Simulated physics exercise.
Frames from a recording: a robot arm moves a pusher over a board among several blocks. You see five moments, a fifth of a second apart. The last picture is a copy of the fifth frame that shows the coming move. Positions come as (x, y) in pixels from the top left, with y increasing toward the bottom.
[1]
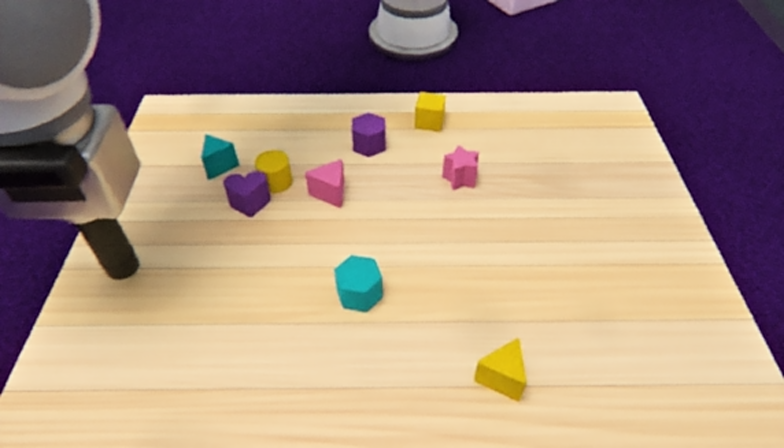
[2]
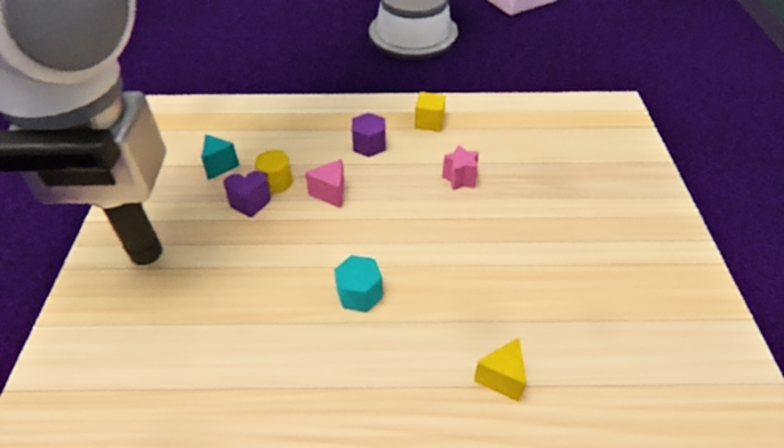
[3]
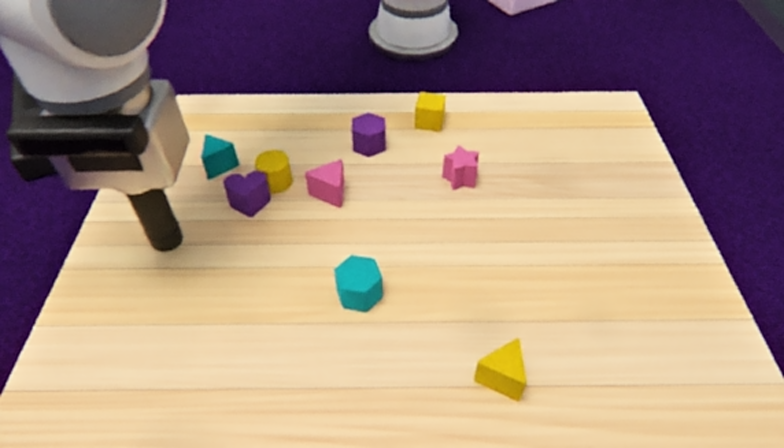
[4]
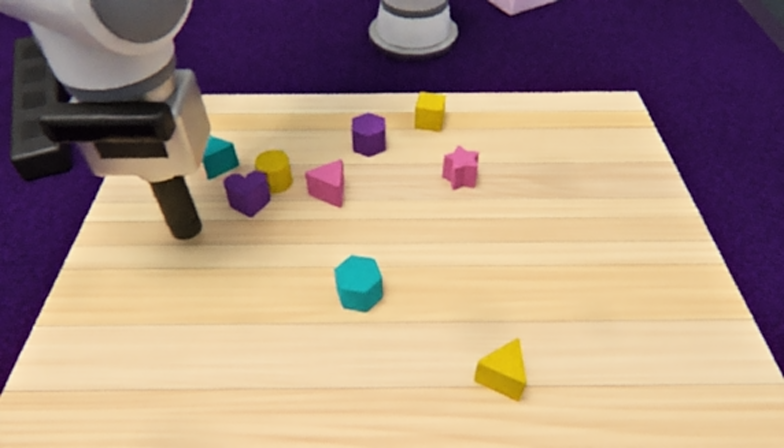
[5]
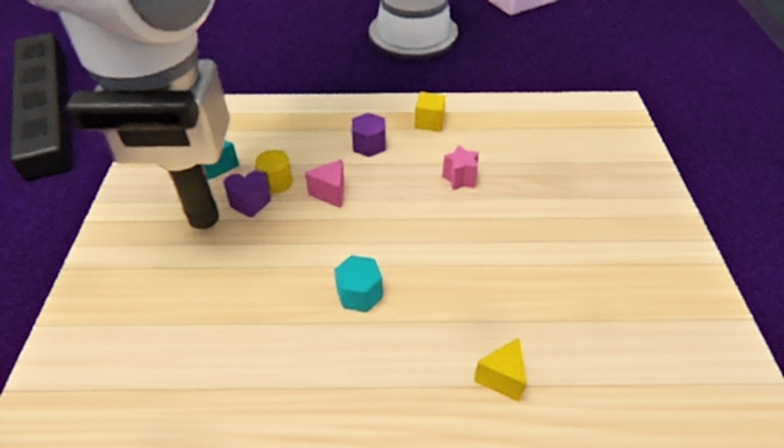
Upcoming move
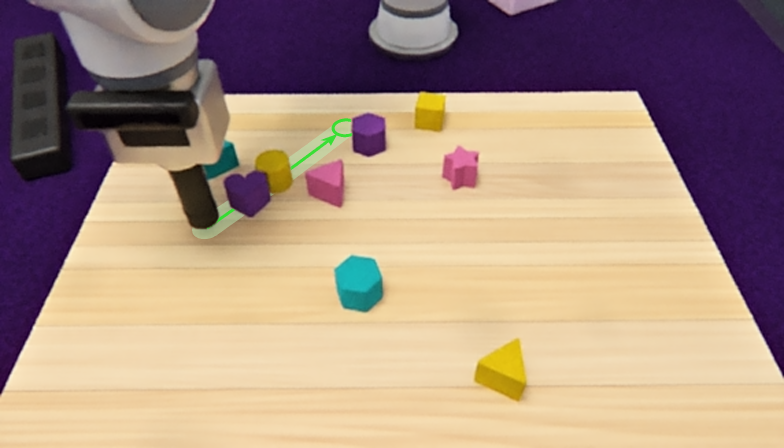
The video shows a robot arm moving a dark pusher gradually up and to the right across the left side of a wooden board, nearing a purple heart-shaped block, while the colourful blocks scattered over the board stay still.
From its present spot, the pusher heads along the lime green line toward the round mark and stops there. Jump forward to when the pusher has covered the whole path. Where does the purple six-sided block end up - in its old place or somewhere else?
Put simply, it goes somewhere else.
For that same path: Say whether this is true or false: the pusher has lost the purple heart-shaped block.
That claim is true.
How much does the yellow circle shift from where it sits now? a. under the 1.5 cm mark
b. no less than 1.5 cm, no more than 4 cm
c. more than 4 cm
c - more than 4 cm.
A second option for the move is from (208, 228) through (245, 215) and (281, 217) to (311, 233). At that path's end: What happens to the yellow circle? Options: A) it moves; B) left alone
A - it moves.
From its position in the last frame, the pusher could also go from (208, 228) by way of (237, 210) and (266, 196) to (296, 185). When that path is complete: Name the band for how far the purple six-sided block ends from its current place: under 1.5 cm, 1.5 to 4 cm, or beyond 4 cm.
Its final spot will lie within 1.5 cm of the current one.
Drawn move, straight from (208, 228) to (346, 128).
What follows on the original path. One third of the way, pusher at (259, 182); purple heart-shaped block at (286, 166), turned 60° clockwise; yellow circle at (301, 144).
Two thirds of the way, pusher at (305, 149); purple heart-shaped block at (307, 159), turned 100° clockwise; yellow circle at (332, 129); pink triangular piece at (332, 173).
At the end, pusher at (345, 119); purple heart-shaped block at (307, 159), turned 100° clockwise; yellow circle at (369, 113); pink triangular piece at (332, 173); purple six-sided block at (399, 123), turned 15° clockwise.
